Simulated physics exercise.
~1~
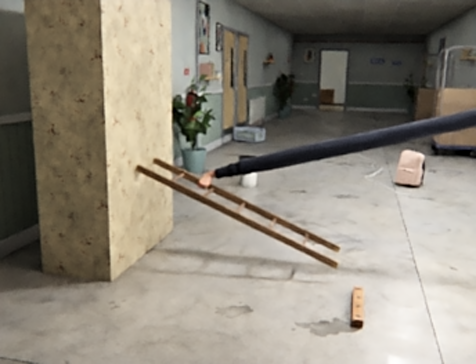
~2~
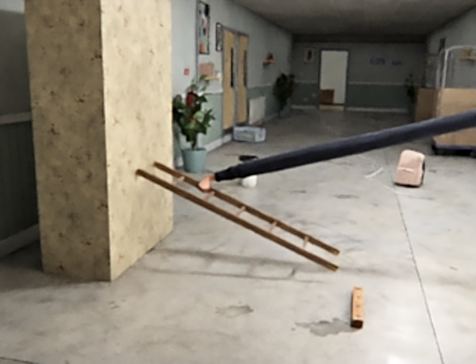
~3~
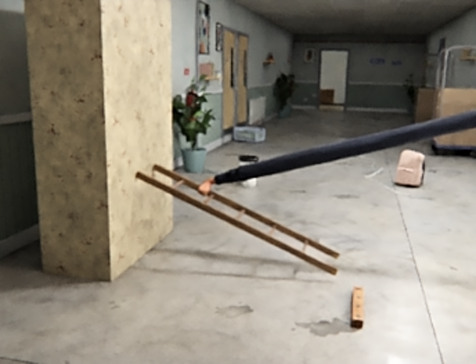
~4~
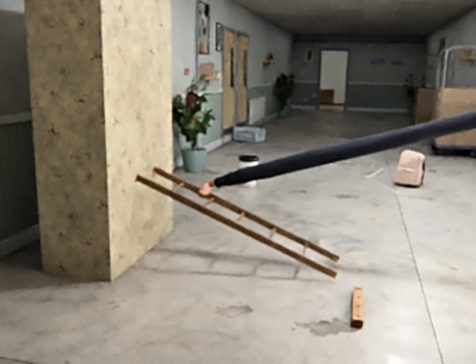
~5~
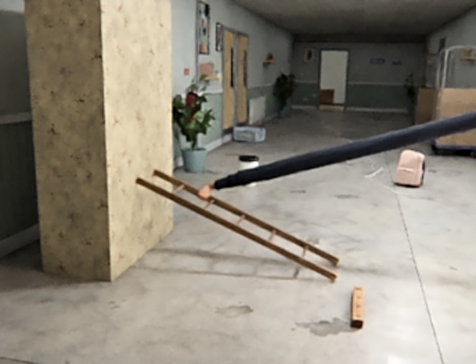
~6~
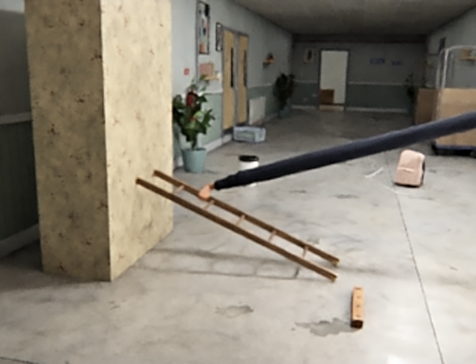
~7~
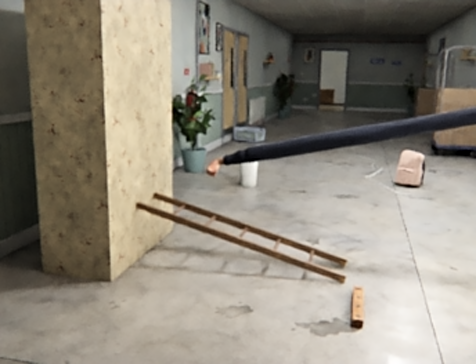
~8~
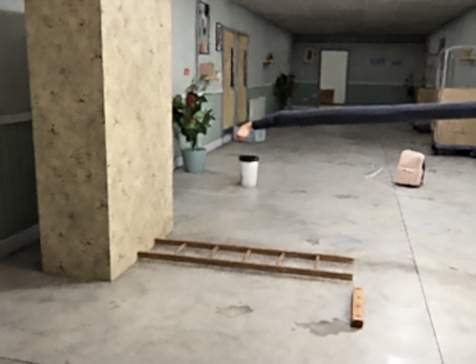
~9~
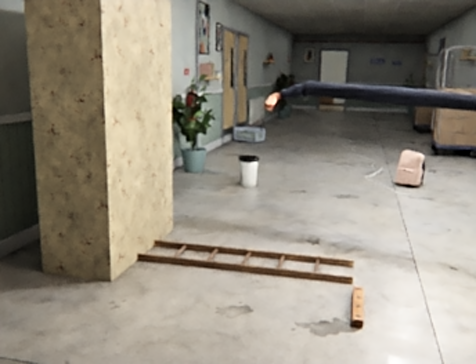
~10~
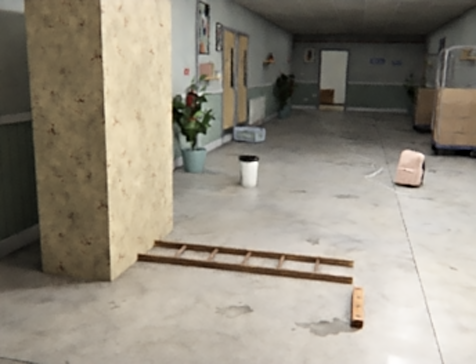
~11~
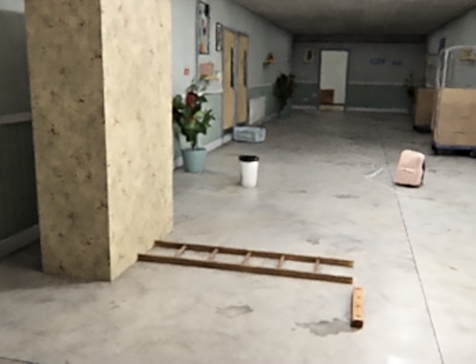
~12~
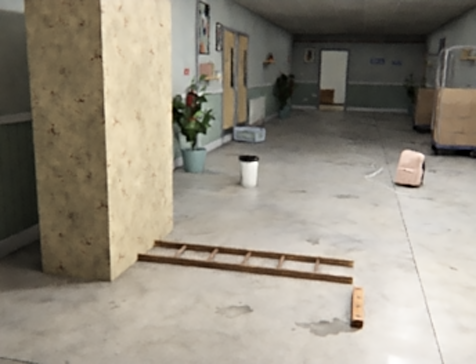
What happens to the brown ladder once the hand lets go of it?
The brown ladder slips down and ends up lying flat on the floor beside the pillar.
